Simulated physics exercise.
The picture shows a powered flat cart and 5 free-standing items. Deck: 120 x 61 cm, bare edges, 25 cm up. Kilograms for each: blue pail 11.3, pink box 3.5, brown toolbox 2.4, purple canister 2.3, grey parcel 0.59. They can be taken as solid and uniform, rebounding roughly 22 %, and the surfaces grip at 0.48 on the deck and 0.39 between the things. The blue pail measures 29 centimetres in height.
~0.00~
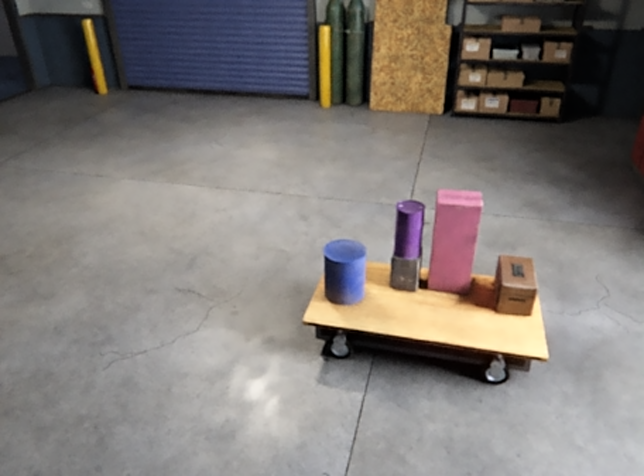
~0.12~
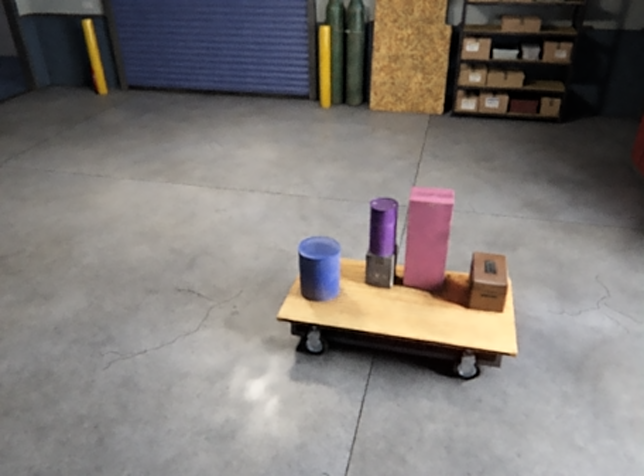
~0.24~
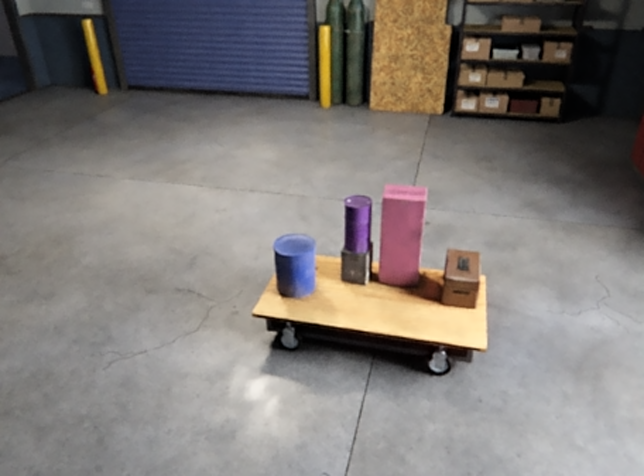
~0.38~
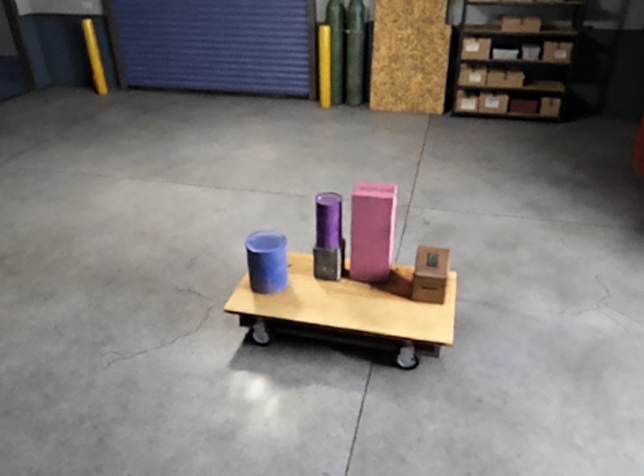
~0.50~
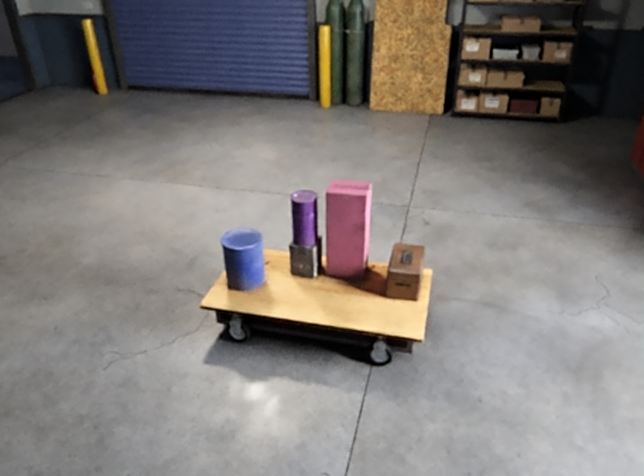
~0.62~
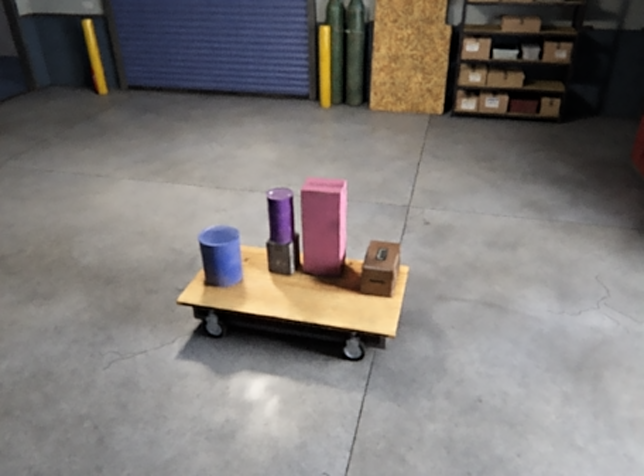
A flat wooden cart rolling steadily left across a concrete floor, carrying a blue pail, stacked purple canister, pink box and brown toolbox.
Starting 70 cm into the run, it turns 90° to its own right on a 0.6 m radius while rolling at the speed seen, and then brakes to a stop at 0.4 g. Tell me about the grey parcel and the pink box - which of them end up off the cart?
Grey parcel: Still on the deck; pink box: Still on the deck.
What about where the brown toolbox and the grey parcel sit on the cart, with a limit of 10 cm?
Here the brown toolbox is left in place, and the grey parcel moves off.
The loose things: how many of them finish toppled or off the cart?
It comes to 3.
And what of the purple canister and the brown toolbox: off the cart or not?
Final state - purple canister: Beyond the limits; brown toolbox: Inside the limits.
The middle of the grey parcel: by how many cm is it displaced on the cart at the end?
It ends about 26 centimetres from where it started.
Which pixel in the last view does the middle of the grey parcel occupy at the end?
Somewhere around (299, 168).
Around 0.92 s, cart has run 110 cm, turned 24°; grey parcel at 25° to upright near (254, 227); purple canister at 25° to upright; blue pail shifted 17 cm.
Around 1.12 s, cart has run 134 cm, turned 47°; blue pail now off the cart; grey parcel at 71° to upright near (248, 212); purple canister at 63° to upright.
Around 1.42 s, cart has run 170 cm, turned 81°; purple canister now off the cart; grey parcel on its side near (274, 189).
Around 1.62 s, cart has run 194 cm, turned 90°; grey parcel on its side near (293, 176).
Finally (2.4 s), off the cart, blue pail and purple canister; on their side or leaning hard on the cart, grey parcel; the other 2 still in place (within 10 cm). In the last view, grey parcel near (299, 168), pink box near (325, 159).
